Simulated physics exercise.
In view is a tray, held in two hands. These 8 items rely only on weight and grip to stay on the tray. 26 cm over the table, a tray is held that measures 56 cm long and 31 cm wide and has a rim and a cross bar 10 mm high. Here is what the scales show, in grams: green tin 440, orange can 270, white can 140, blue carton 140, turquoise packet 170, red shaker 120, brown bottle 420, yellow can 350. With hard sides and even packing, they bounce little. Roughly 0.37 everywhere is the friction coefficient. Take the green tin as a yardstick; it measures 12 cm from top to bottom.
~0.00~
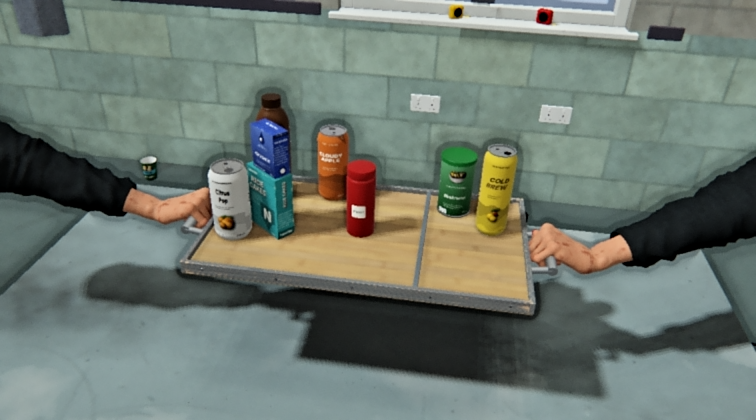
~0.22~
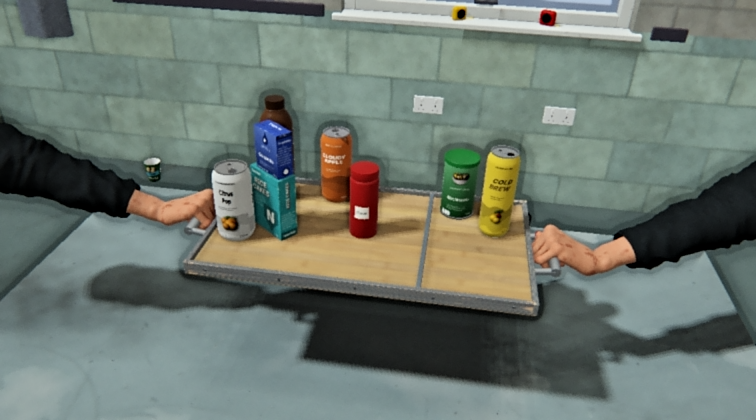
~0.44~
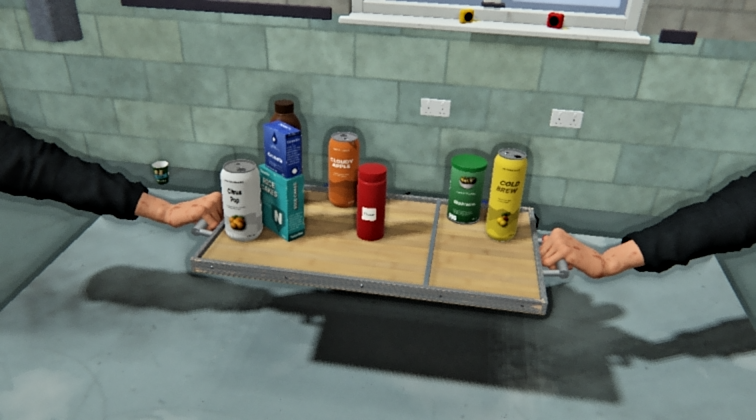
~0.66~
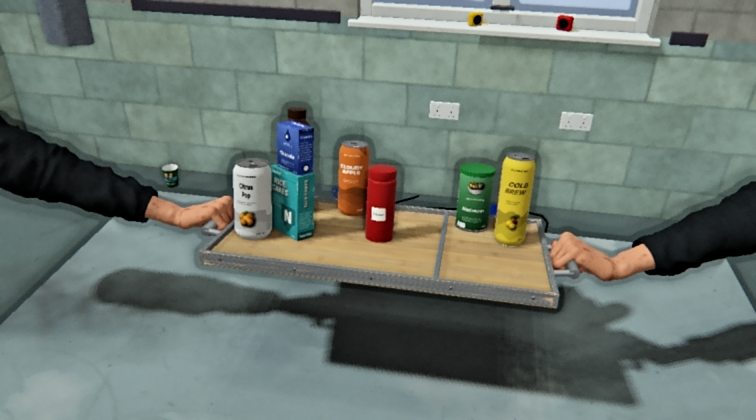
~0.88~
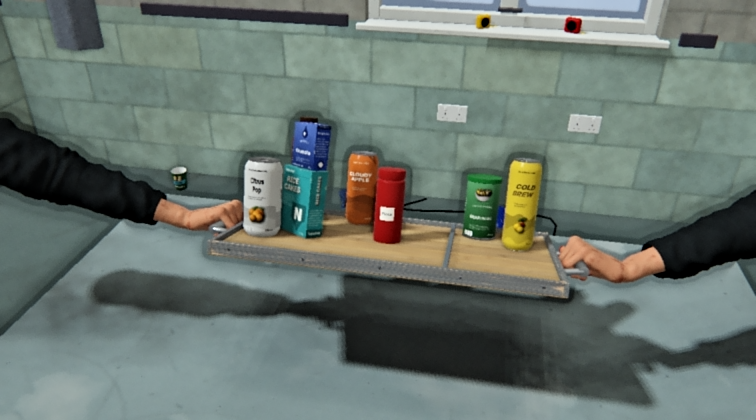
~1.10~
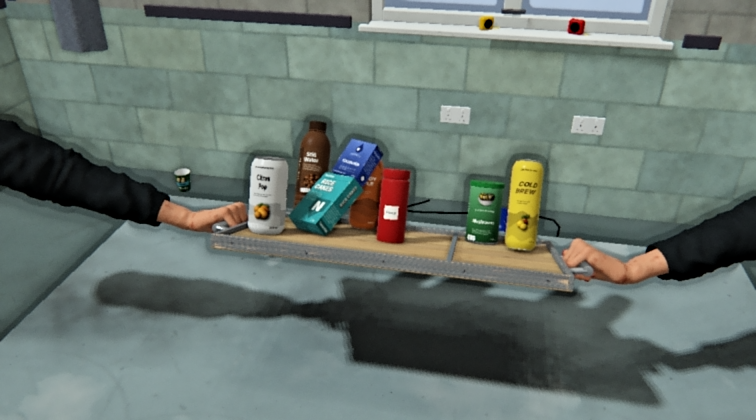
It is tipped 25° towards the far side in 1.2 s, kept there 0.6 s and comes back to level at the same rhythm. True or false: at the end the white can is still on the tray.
False.
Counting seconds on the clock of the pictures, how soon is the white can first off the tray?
Somewhere about 1.7 s.
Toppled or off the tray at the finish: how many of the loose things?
Count: 7.
By 1.40 s, tray at 25°, far edge down; orange can, blue carton, brown bottle and yellow can now off the tray; white can 7 cm from its spot near (280, 193); red shaker on its side.
By 2.10 s, tray at 24°, far edge down; white can and red shaker now off the tray; turquoise packet on its side.
When it is over (3.6 s), off the tray, orange can, white can, blue carton, red shaker, brown bottle and yellow can; lying over on the tray, turquoise packet; the last one within 5 cm of the start. In the last view, white can near (311, 242).
